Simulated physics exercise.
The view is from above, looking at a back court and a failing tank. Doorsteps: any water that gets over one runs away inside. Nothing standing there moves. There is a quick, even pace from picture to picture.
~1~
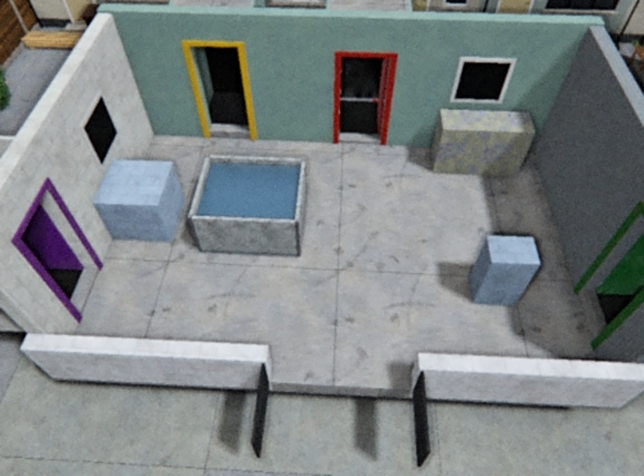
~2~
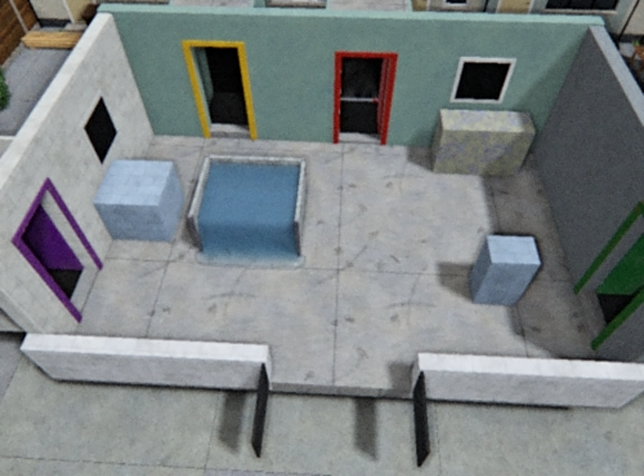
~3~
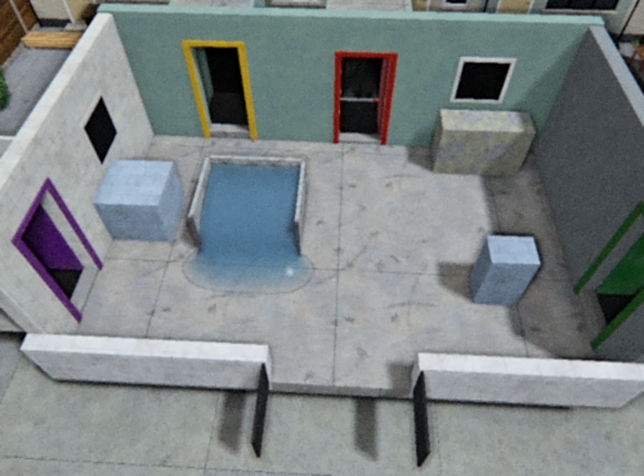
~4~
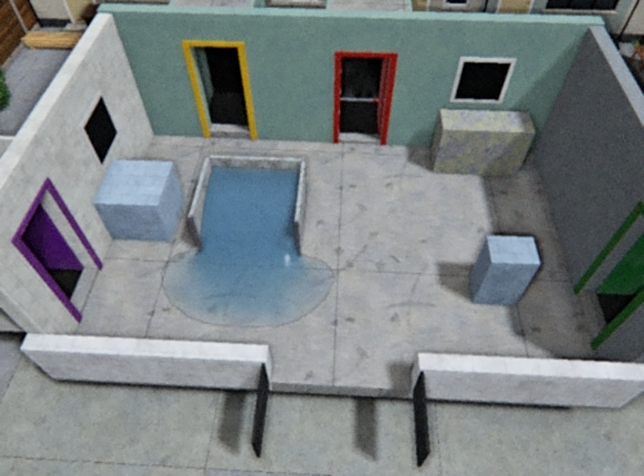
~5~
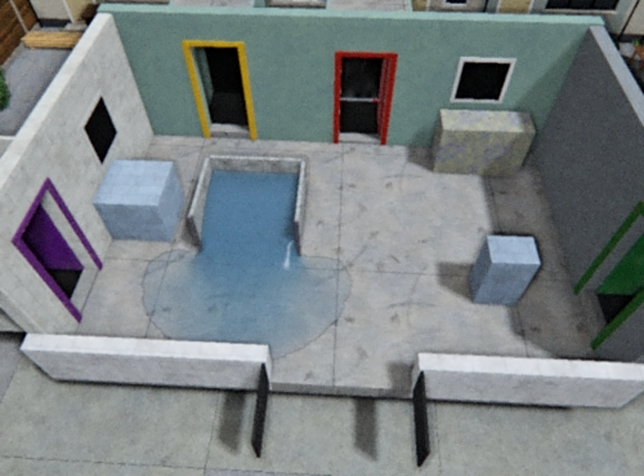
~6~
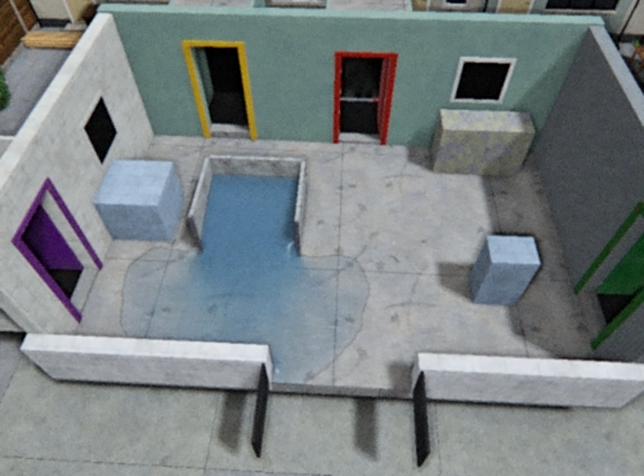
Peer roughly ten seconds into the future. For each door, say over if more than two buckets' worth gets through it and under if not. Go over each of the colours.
My prediction: Red door: Inside the limit; purple door: Past the limit; yellow door: Inside the limit; green door: Inside the limit.
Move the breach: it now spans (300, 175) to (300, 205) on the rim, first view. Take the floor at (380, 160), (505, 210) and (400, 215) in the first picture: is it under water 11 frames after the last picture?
Point by point: Swamped, swamped and swamped.
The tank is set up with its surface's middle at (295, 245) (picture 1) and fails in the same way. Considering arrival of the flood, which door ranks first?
Answer: The purple door.
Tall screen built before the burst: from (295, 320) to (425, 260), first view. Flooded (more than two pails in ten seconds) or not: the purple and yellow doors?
Then it goes like this: Purple door rises above the limit, yellow door falls below the limit.
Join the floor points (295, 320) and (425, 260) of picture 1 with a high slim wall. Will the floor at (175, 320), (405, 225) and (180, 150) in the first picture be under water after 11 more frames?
Results in order: Swamped / swamped / bone-dry.
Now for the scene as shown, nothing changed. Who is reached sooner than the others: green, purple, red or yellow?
I choose the purple door.
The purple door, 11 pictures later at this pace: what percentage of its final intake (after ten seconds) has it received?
My guess is about 5 %.
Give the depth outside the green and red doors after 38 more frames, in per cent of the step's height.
Some 50 percent and then some 0 percent.
A moment on, water covers 25 % of the floor; the red door not reached, the purple door wet at the sill, nothing in, the yellow door not reached, the green door not reached.
Next, water covers 30 % of the floor; the red door not reached, the purple door under two buckets in, the yellow door not reached, the green door not reached.
Then, water covers 40 % of the floor; the red door not reached, the purple door over two buckets in, the yellow door not reached, the green door not reached.
Later, water covers 60 % of the floor; the red door not reached, the purple door over two buckets in, the yellow door wet at the sill, nothing in, the green door wet at the sill, nothing in.
In the end, water covers 70 % of the floor; the red door not reached, the purple door over two buckets in, the yellow door wet at the sill, nothing in, the green door wet at the sill, nothing in.
